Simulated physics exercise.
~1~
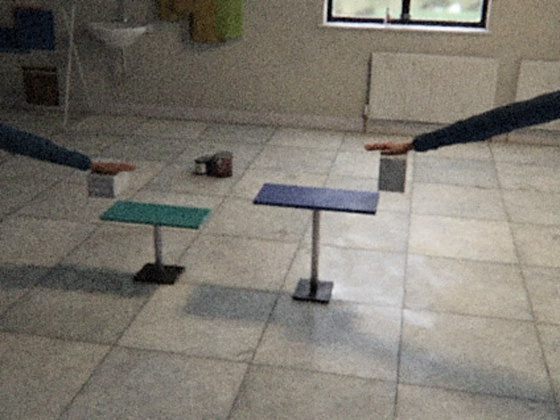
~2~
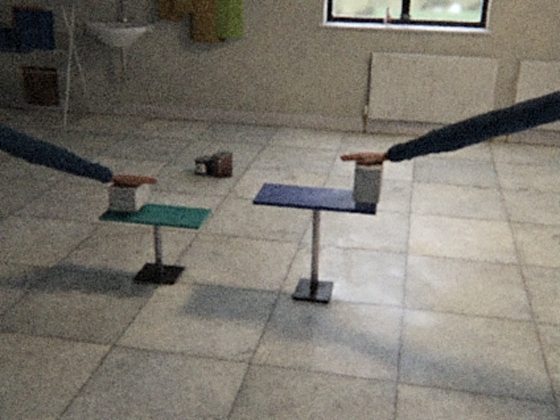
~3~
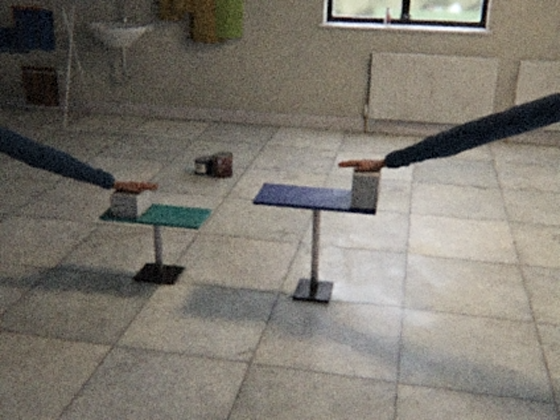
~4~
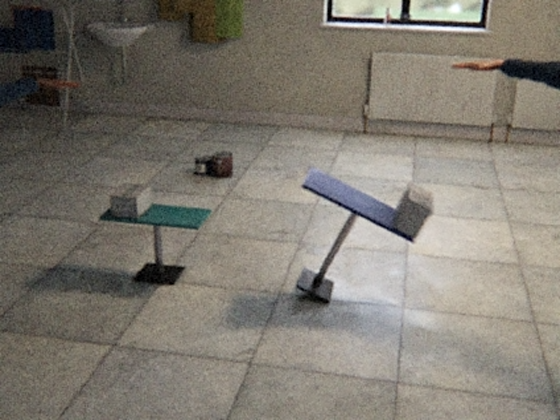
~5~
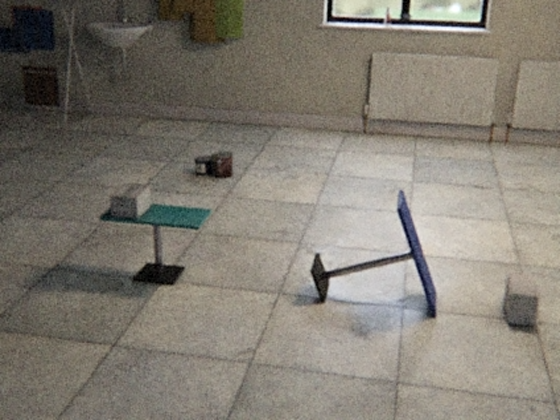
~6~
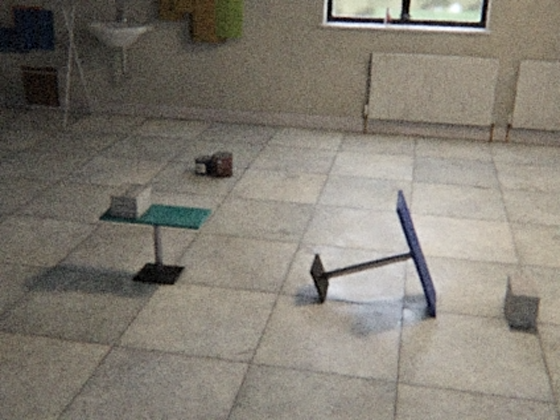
Two hands release blocks on small stands; the blue one topples, the turquoise stays upright.
